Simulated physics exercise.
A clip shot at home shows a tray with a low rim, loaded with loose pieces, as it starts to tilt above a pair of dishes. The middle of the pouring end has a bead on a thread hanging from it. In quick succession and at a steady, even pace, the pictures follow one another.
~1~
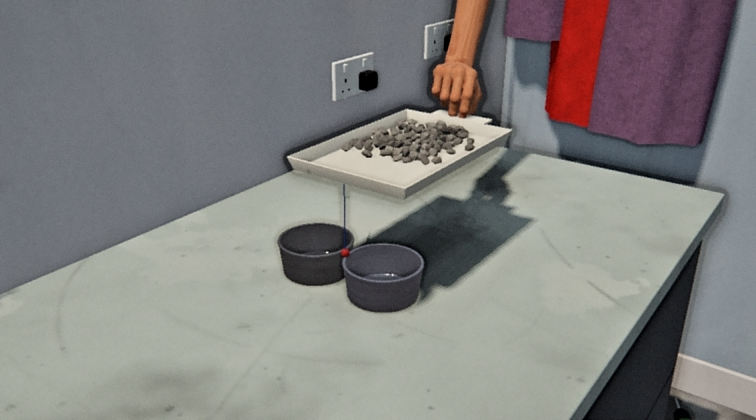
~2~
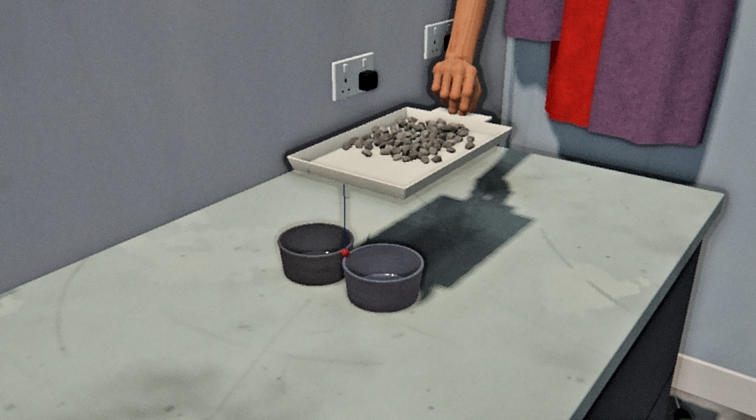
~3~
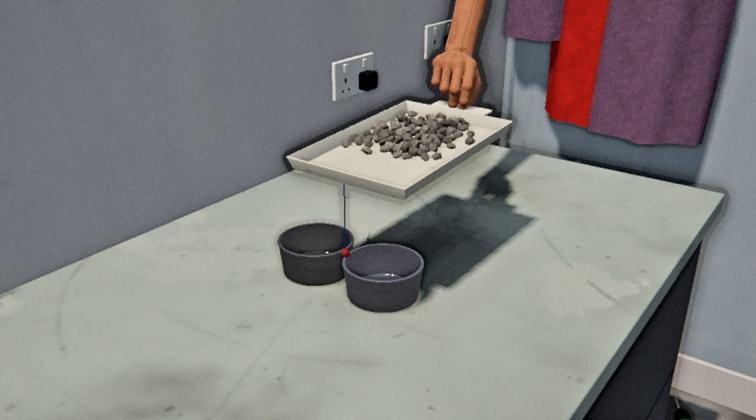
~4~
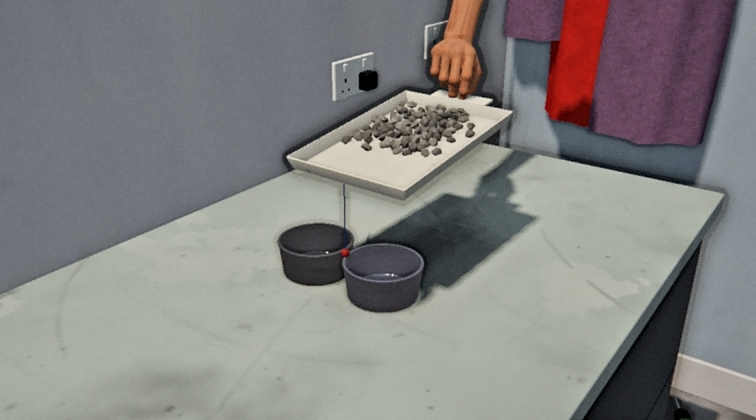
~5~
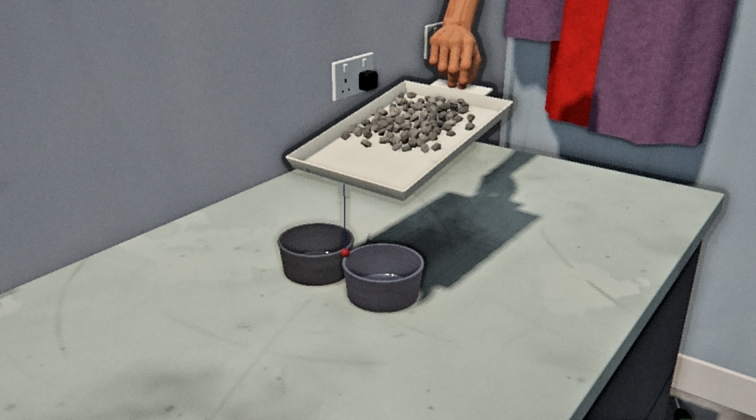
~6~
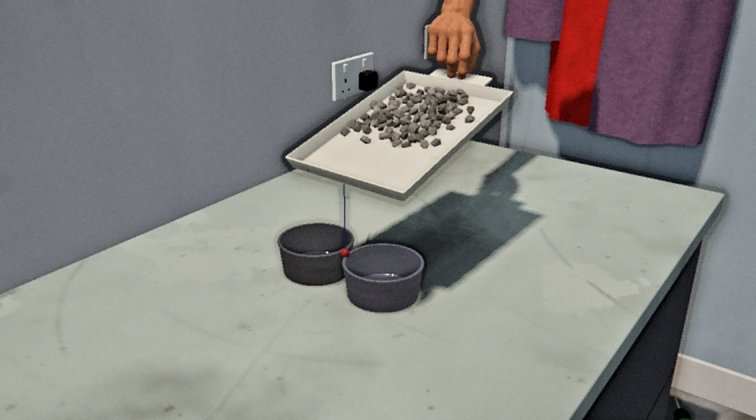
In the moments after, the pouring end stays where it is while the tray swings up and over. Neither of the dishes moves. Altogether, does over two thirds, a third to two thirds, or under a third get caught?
Altogether under a third gets caught.
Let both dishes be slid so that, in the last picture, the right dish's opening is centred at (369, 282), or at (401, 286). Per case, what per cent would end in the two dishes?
Trial 1 around 60 percent, trial 2 around 50 percent.
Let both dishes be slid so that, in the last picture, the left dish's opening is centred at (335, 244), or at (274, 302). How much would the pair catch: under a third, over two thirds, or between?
First: Under a third. Second: Under a third.
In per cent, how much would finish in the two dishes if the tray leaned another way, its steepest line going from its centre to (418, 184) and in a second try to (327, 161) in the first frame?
First case: 20 %; second case: 60 %.
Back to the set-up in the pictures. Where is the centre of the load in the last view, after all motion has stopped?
The centre ends up roughly at (331, 322).
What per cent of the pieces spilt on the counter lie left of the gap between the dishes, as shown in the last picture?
That's roughly 60 per cent of the pieces.
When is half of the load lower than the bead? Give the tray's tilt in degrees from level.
Approx. 75° from level.
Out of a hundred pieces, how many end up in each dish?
For the left dish 0 per cent, for the right dish 0.
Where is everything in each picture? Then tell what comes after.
The first frame shows corners of the pouring end near (294, 156) and (404, 186), level; middle of the load near (421, 142), bits of gravel; left dish near (292, 265); right dish near (360, 291); bead on its thread near (345, 253).
The second frame shows corners of the pouring end near (294, 156) and (404, 186), level; middle of the load near (421, 140).
The third frame shows corners of the pouring end near (293, 156) and (403, 186), tipped barely, lowest at the right corner; middle of the load near (421, 136).
The fourth frame shows corners of the pouring end near (293, 156) and (403, 187), tipped a little, lowest at the right corner; middle of the load near (420, 129).
The fifth frame shows corners of the pouring end near (292, 156) and (403, 188), tipped a little, lowest at the right corner; middle of the load near (420, 122).
The sixth frame shows corners of the pouring end near (292, 156) and (402, 189), tipped a little, lowest at the right corner; middle of the load near (419, 115); left dish near (292, 265); right dish near (360, 291).
Shortly afterwards, tray tipped steeply; the bulk on the tray; a little in the air.
Next, tray tipped right over; near a third on the tray; near two thirds outside both; a little in the air.
Some moments later, tray tipped past a quarter turn; the whole lot outside both.
In the end, tray tipped past a quarter turn; none at all in the right dish; none at all in the left dish; the whole lot outside both.
